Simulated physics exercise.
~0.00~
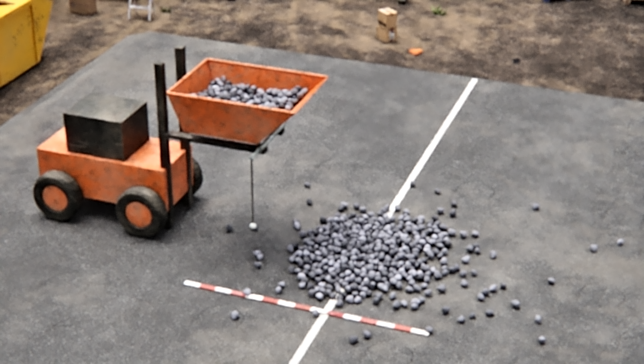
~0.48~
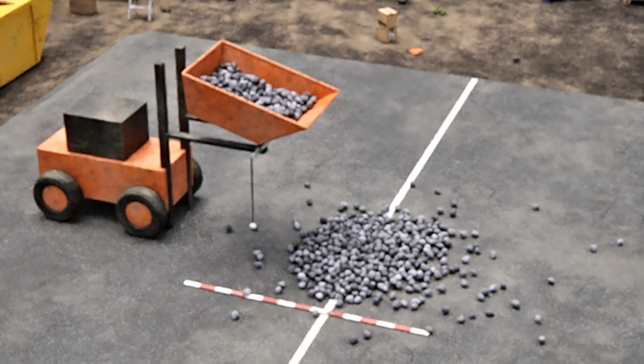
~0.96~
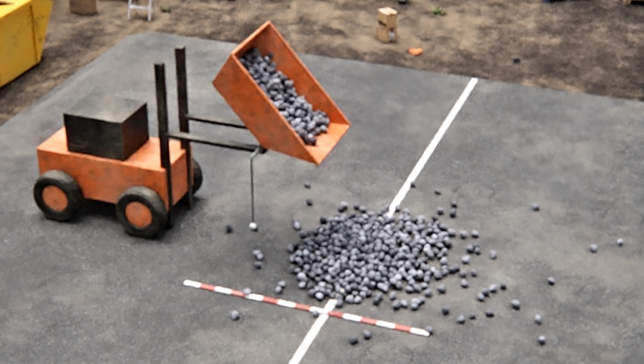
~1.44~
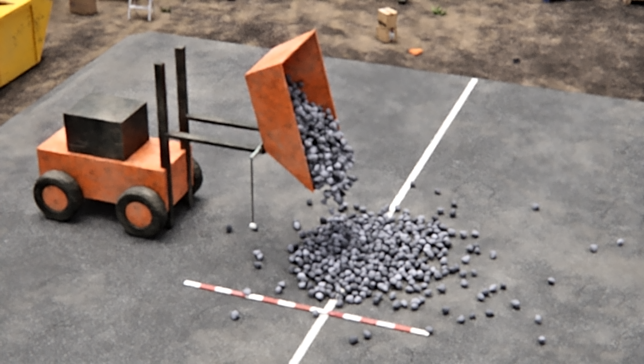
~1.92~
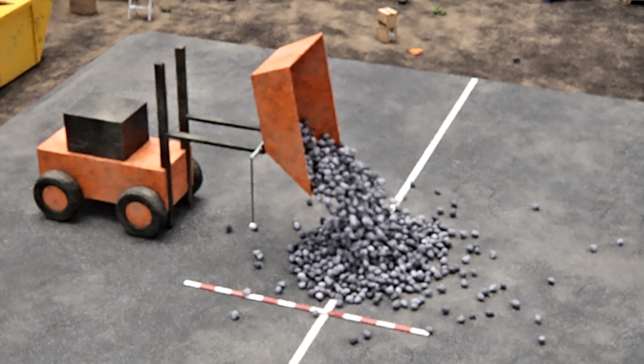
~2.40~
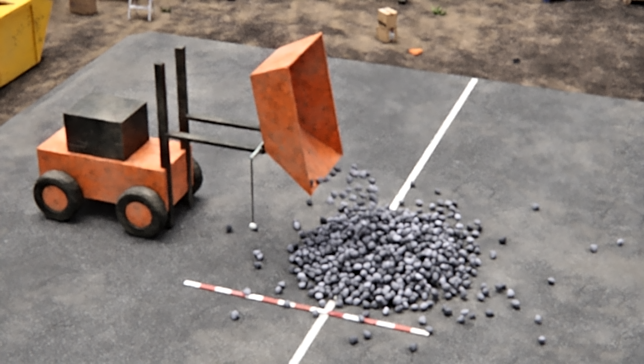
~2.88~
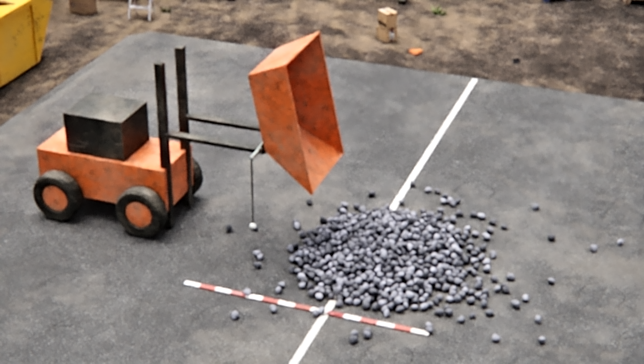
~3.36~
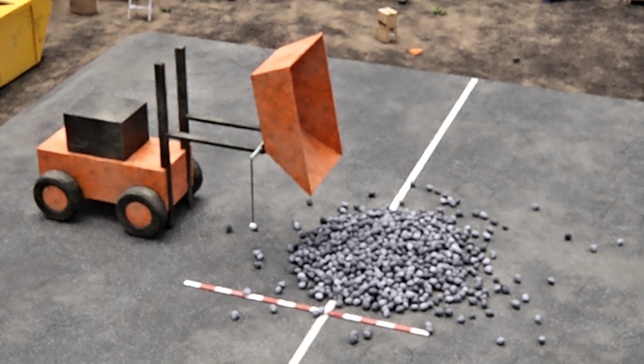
An orange fork truck with a black block on top and dark wheels stands at the left of a grey floor, seen from above at an angle, its raised orange skip holding dark grey rounded stones. A heap of similar stones lies to the right across a painted white line, behind a red and white striped rod. The skip tips steadily forward to the right, and its stones slide to the lip. They pour down onto the heap, spreading it farther past the line while a few roll away. The emptied skip jerks slightly and stays steeply tilted above the broader heap.
